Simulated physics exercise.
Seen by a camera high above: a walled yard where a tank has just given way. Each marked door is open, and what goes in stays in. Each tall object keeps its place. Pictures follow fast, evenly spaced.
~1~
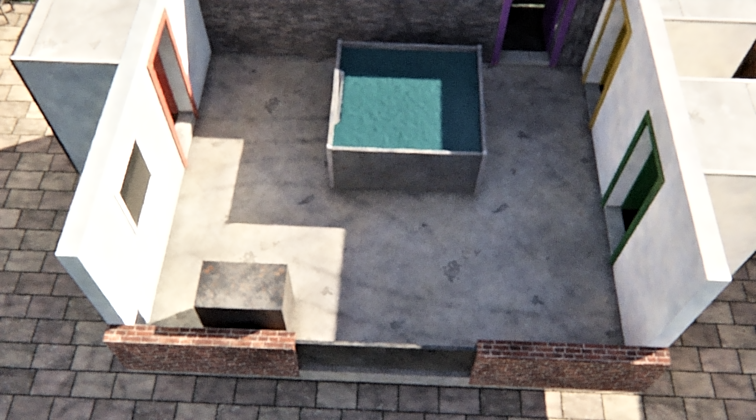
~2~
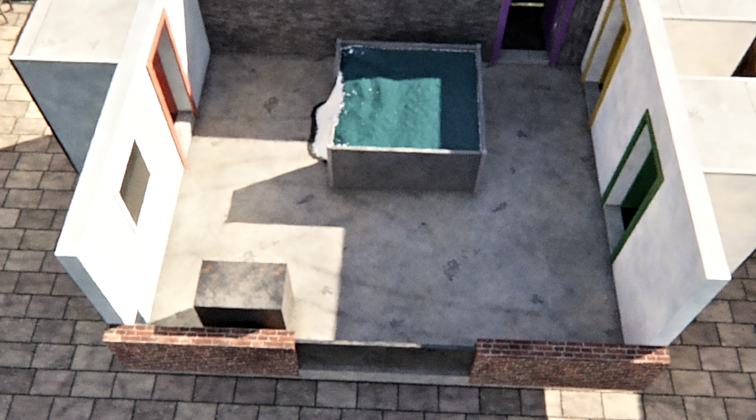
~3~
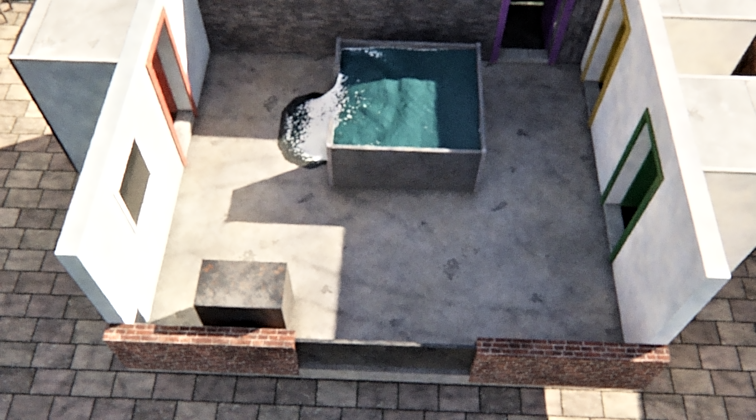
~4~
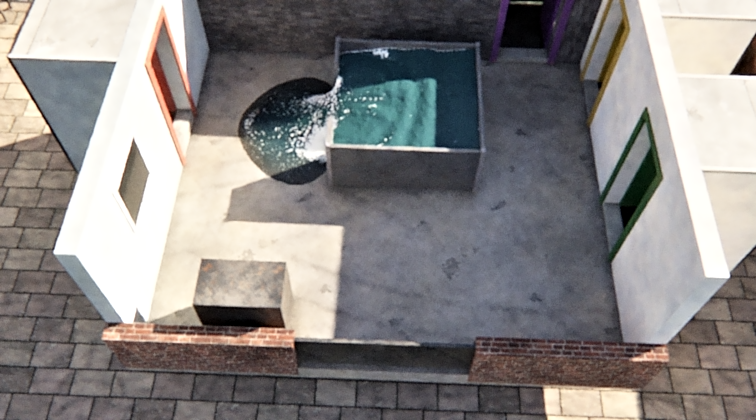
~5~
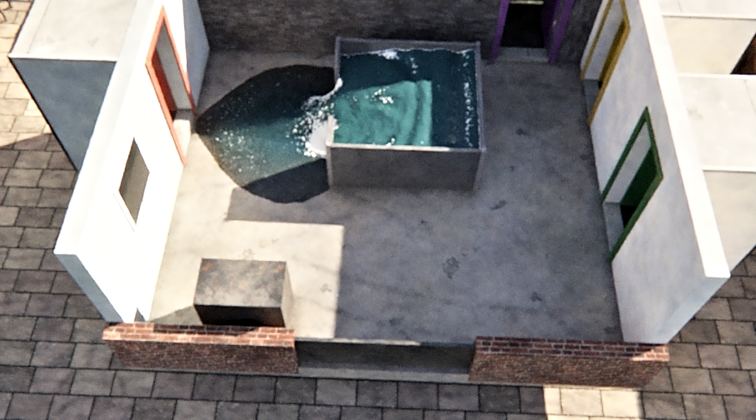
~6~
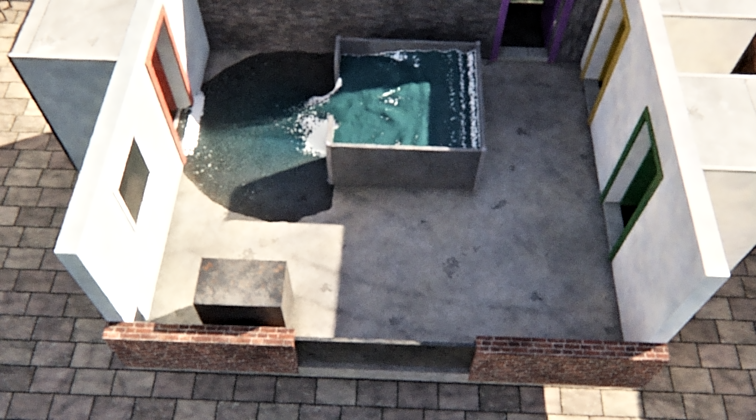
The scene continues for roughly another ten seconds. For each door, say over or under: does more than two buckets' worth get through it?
Outcome: The yellow door is overrun past two buckets, the purple door is not overrun past two buckets, the green door is overrun past two buckets, the red door is overrun past two buckets.
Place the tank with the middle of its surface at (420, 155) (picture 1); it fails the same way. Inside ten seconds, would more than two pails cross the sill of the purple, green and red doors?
Lab note - purple door doesn't reach it, green door crosses the line, red door crosses the line.
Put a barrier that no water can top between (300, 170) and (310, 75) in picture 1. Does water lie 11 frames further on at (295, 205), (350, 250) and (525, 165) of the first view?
In order: Soaked, soaked, untouched.
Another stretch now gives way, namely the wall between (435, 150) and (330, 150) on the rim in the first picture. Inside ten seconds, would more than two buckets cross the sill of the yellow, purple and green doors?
The yellow one exceeds the limit, the purple one exceeds the limit, and the green one exceeds the limit.
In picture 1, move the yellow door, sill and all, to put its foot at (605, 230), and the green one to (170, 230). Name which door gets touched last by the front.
The last to get wet is the door marked yellow.
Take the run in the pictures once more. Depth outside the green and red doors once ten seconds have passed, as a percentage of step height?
Approx. 210 % followed by 70 %.
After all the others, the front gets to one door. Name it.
I'd go with the green one.
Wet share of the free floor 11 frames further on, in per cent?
My estimate is roughly 30 percent.
A moment on, water covers 30 % of the floor; the yellow door not reached, the purple door not reached, the green door not reached, the red door far over two buckets in.
Next, water covers 30 % of the floor; the yellow door not reached, the purple door not reached, the green door not reached, the red door far over two buckets in.
Then, water covers 50 % of the floor; the yellow door not reached, the purple door not reached, the green door not reached, the red door far over two buckets in.
Later, water covers 90 % of the floor; the yellow door over two buckets in, the purple door wet at the sill, nothing in, the green door wet at the sill, nothing in, the red door far over two buckets in.
In the end, water covers 100 % of the floor; the yellow door far over two buckets in, the purple door wet at the sill, nothing in, the green door far over two buckets in, the red door far over two buckets in.
